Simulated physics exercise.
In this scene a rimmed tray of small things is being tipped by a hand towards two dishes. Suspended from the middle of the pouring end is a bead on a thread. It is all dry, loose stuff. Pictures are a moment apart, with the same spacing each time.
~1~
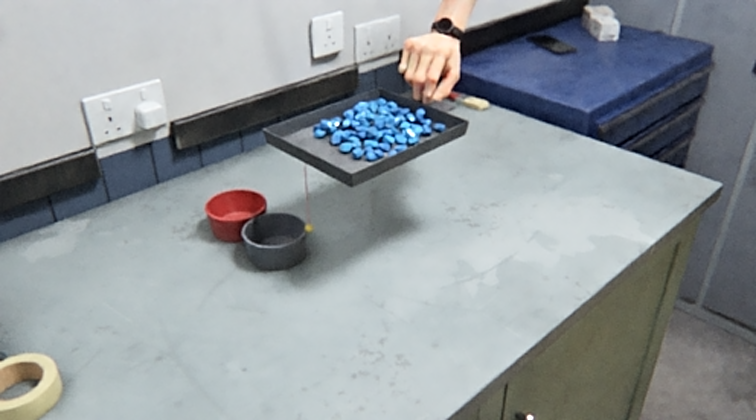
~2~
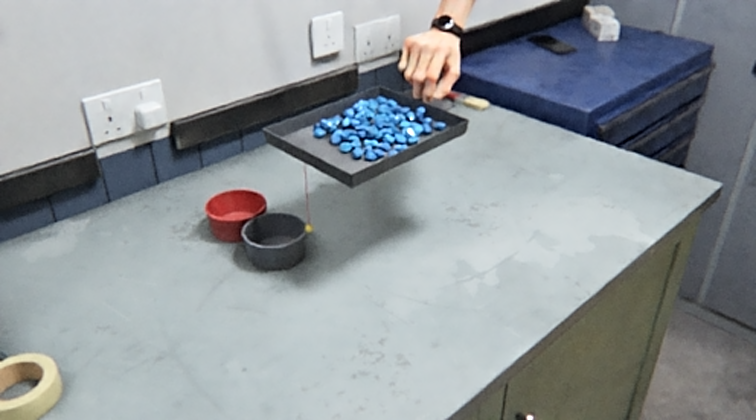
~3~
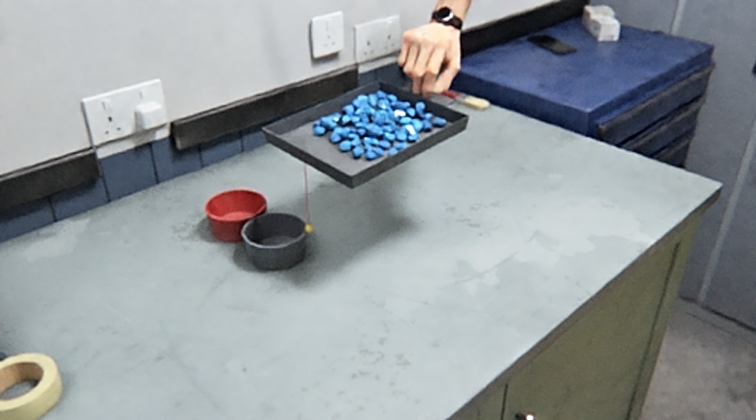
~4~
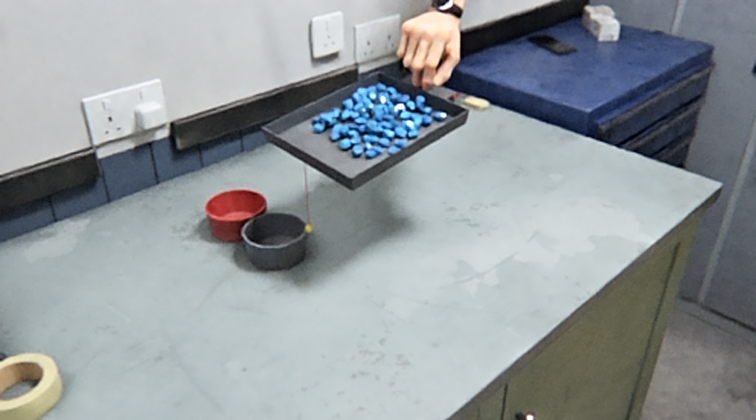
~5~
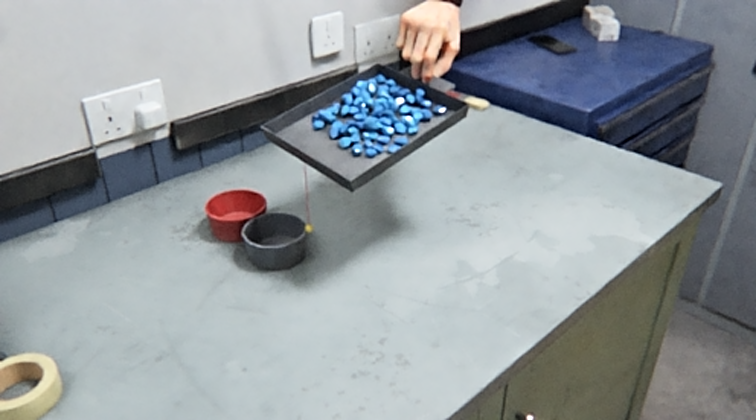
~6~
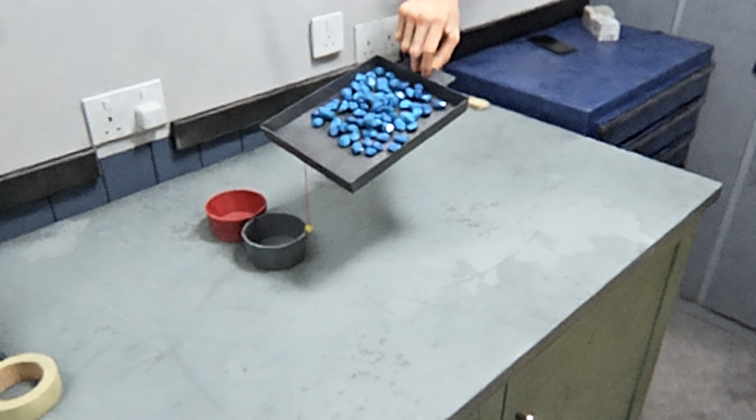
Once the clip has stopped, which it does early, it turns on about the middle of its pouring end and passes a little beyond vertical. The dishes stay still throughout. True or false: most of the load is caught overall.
False - less than half is caught.
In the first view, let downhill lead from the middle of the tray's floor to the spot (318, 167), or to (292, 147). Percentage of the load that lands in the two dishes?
Roughly 10 percent, then 70 percent.
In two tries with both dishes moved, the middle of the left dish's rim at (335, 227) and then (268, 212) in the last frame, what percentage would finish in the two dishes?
About 10 and 0 per cent respectively.
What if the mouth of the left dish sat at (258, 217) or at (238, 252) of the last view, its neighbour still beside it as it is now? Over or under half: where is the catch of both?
First try: Lower than half; second try: Lower than half.
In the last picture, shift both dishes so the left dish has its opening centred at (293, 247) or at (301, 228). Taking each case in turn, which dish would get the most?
First place: The rightmost one; second place: The rightmost one.
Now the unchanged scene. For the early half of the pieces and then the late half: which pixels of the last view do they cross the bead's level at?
Roughly (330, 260) first, then roughly (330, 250).
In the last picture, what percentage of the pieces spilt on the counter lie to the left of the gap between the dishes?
10 per cent or thereabouts.
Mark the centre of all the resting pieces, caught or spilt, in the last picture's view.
Around (328, 298), give or take.
Soon, tray tipped steeply; nearly all on the tray; a stray few in the air.
A while on, tray tipped right over; most on the tray; a small part outside both; a stray few in the air.
Towards the end, tray tipped past a quarter turn; all outside both.
Finally, tray tipped past a quarter turn; none in the right dish; none in the left dish; all outside both.
